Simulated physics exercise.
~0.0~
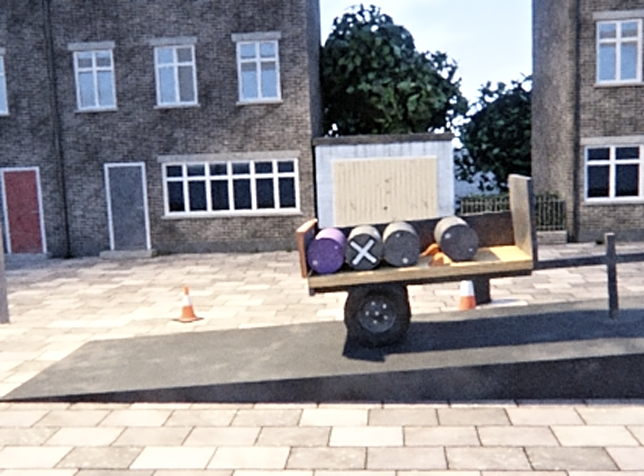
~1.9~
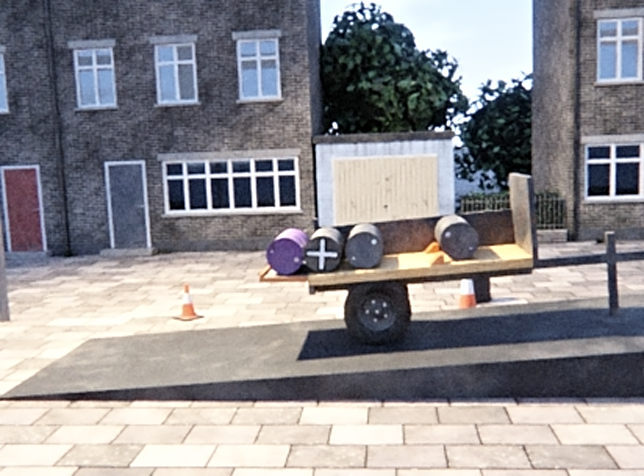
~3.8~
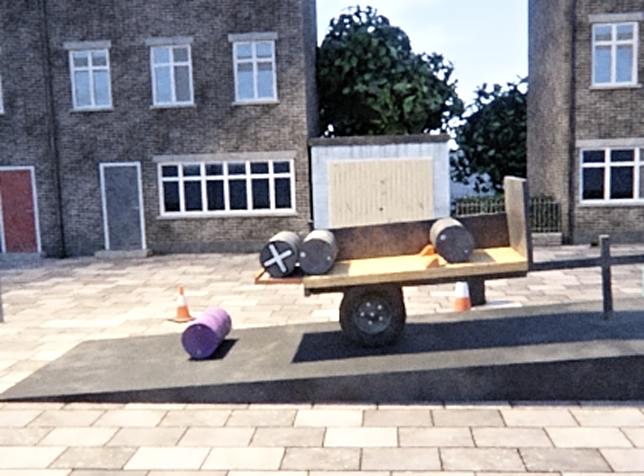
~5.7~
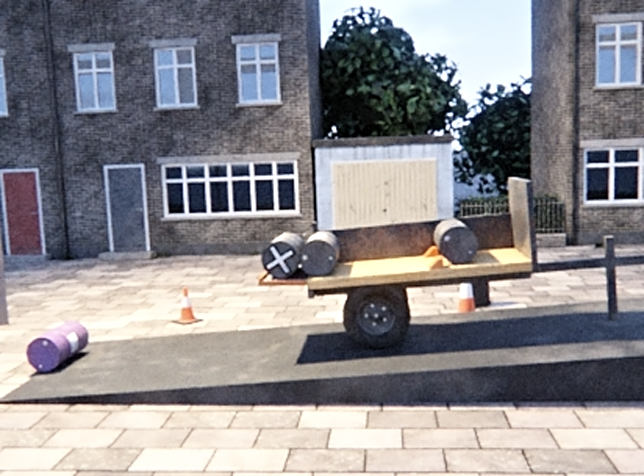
On a sloping ramp outside some brick houses, a trailer's tailgate dropped open and a purple drum rolled left off the end and down the slope, while the drum with a white cross rolled onto the lowered gate and stayed there beside another dark one.
